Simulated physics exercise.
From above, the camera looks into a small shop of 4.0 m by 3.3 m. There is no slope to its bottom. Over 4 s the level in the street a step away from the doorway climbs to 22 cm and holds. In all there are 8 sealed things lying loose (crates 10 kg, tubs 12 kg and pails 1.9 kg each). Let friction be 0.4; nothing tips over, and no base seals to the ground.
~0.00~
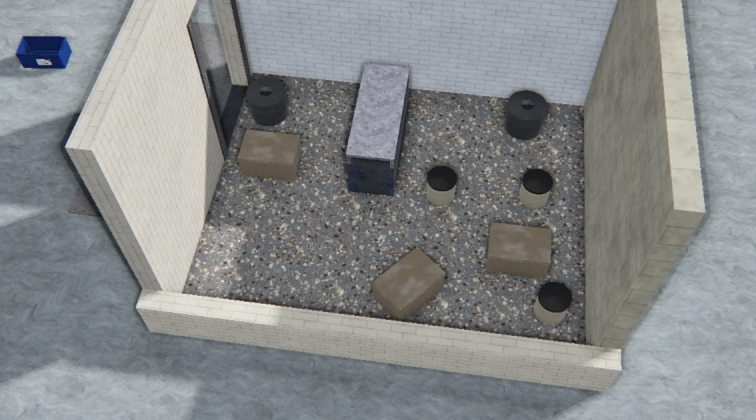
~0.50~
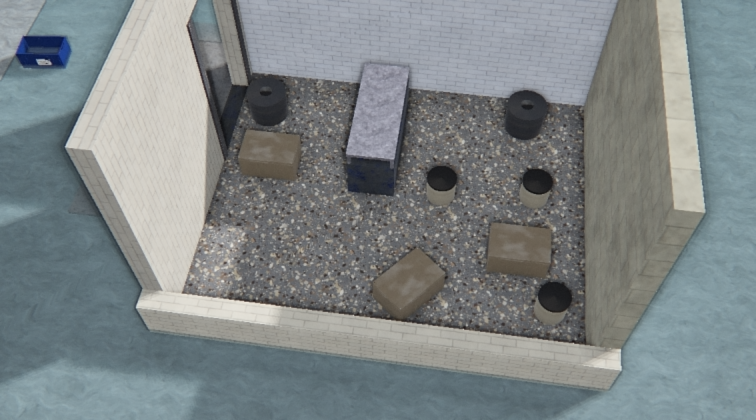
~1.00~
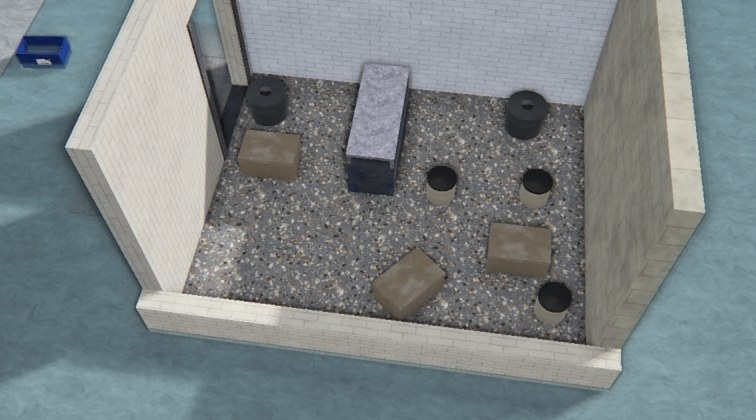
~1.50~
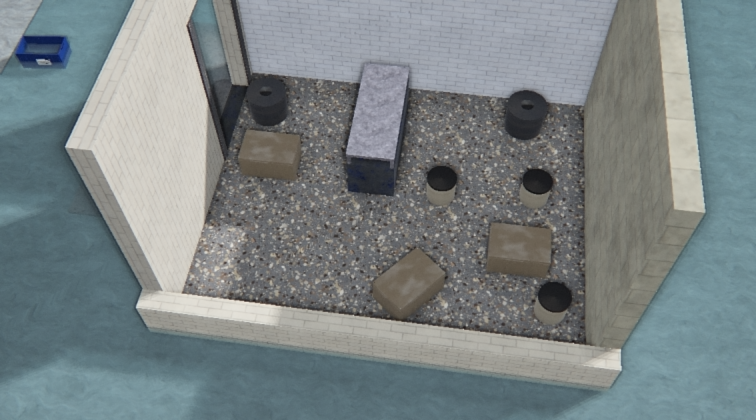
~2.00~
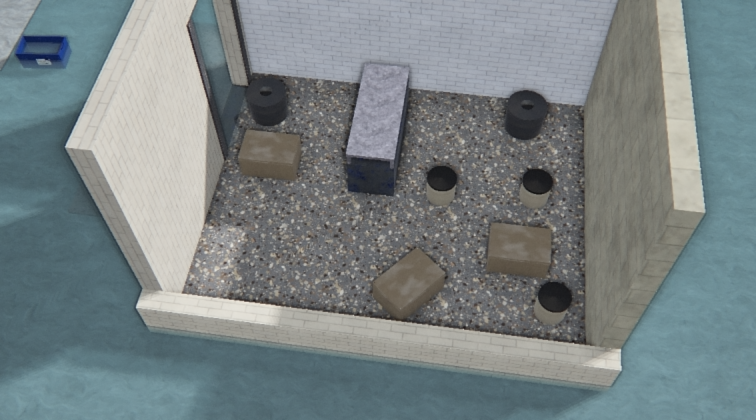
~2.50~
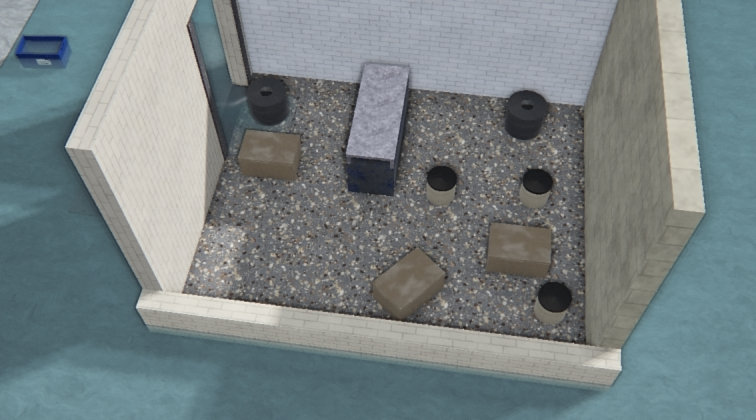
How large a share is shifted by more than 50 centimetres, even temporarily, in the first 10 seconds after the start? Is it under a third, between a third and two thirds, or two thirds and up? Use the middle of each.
The shifted amount is moderate, between a third and two thirds.
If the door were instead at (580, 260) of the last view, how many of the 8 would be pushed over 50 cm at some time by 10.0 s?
In that case the number is 6.
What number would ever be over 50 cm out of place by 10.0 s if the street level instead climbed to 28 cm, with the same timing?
Result: 8.
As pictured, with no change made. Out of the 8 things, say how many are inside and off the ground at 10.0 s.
At that time the total is 7.
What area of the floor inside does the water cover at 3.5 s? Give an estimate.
About 2.0 m2.
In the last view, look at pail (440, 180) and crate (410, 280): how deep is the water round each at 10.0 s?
Depths: Near 3 cm, then near 11 cm.
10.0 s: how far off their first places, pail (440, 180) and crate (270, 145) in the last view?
First 30 cm, then 60 cm.
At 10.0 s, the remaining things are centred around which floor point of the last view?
About (465, 208).
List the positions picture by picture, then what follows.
A tub at (266, 92), on the bottom; a crate at (269, 146) rests on the ground; 0.0 m2 under water; 0 of 8 have shifted, in the first frame.
A tub at (266, 92), on the bottom; a crate at (269, 146), on the bottom; water covers 0.0 m2; 0 of 8 have shifted, in the second frame.
A tub at (266, 92), on the bottom; a crate at (269, 146), on the bottom; 0.0 m2 under water; 0 of 8 have shifted, in the third frame.
A tub at (266, 92) rests on the ground; a crate at (269, 146) rests on the ground; water covers 0.0 m2; 0 of 8 have shifted, in the fourth frame.
A tub at (266, 92) rests on the ground; a crate at (269, 146), on the bottom; 0.0 m2 under water; 0 of 8 have shifted, in the fifth frame.
A tub at (266, 92), on the bottom; a crate at (269, 146) rests on the ground; 0.3 m2 under water; 0 of 8 have shifted, in the sixth frame.
After 3.5 s 0 of 8 are over 50 cm from their spots; 0 afloat.
After 4.5 s 2 of 8 are over 50 cm from their spots; 1 afloat.
After 7.0 s 2 of 8 are over 50 cm from their spots; 2 afloat.
After 10.0 s 4 of 8 are over 50 cm from their spots, and 4 have been at some point; 7 afloat.
